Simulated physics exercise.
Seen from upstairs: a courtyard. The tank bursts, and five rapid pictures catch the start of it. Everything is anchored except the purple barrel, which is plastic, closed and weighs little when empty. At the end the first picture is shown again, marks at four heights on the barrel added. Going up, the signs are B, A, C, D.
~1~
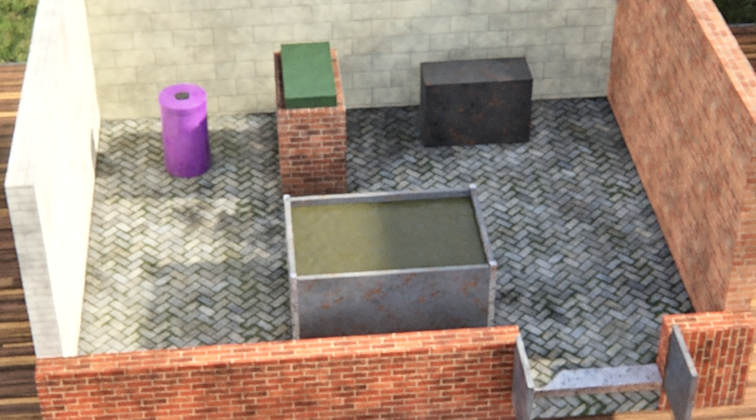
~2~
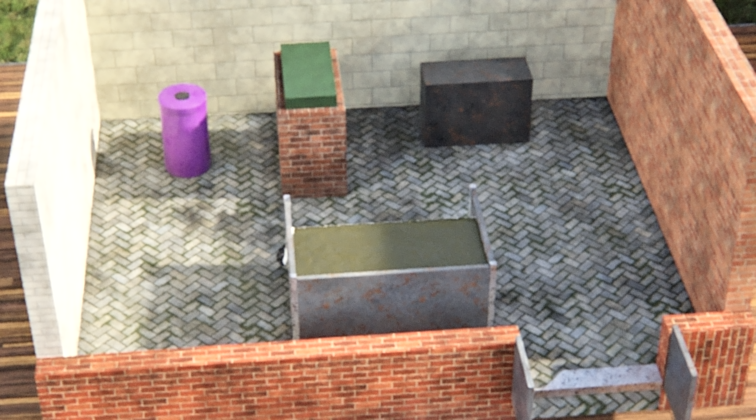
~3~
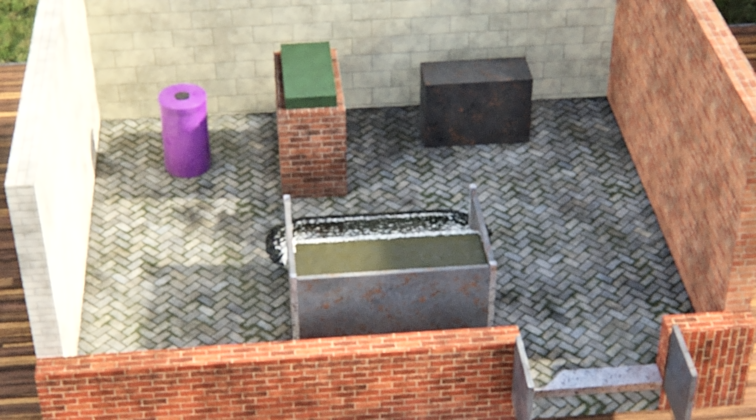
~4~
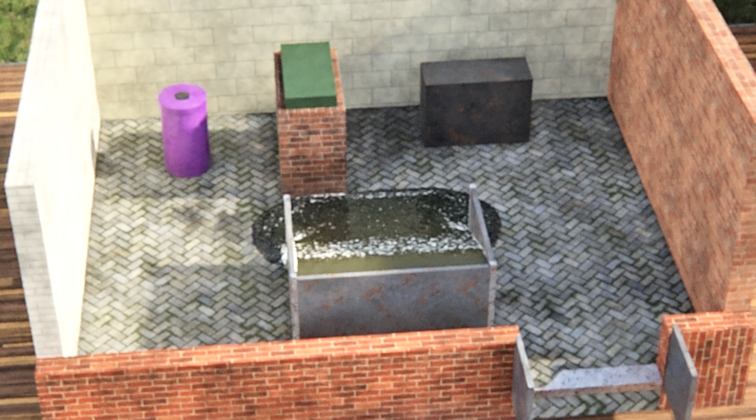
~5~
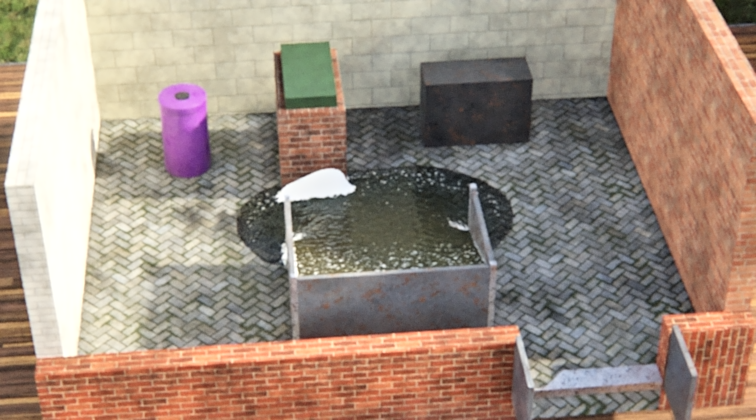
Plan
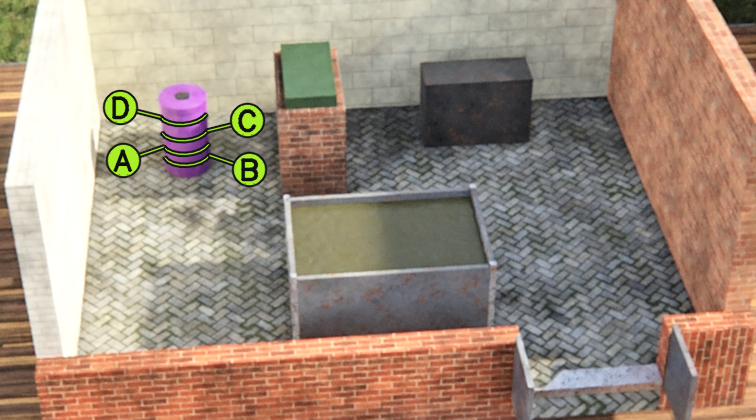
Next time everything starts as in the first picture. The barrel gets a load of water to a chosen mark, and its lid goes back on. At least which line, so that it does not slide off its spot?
B is the one.
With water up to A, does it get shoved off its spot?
No, not at all.
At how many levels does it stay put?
All four.
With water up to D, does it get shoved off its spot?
No, that is safe.
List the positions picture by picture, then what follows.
Lid of the purple barrel at (181, 96); tank full, its middle at (387, 238); open gate at (590, 325), in the first picture.
Water covers 3 % of the ground, mostly out of sight from here, in the second picture.
Water covers 6 % of the ground, mostly out of sight from here, in the third picture.
In the fourth picture, 11 % of the ground under water, its edge towards the barrel at (267, 215).
Lid of the purple barrel at (181, 96); 15 % of the ground under water, its edge towards the barrel at (266, 203), in the fifth picture.
In lime, A at (186, 154); B at (187, 165); C at (184, 140); D at (183, 124); from the bottom up B, A, C, D.
Choosing A, it does not move.
Choosing B, it does not move.
Choosing C, it does not move.
Choosing D, it does not move.
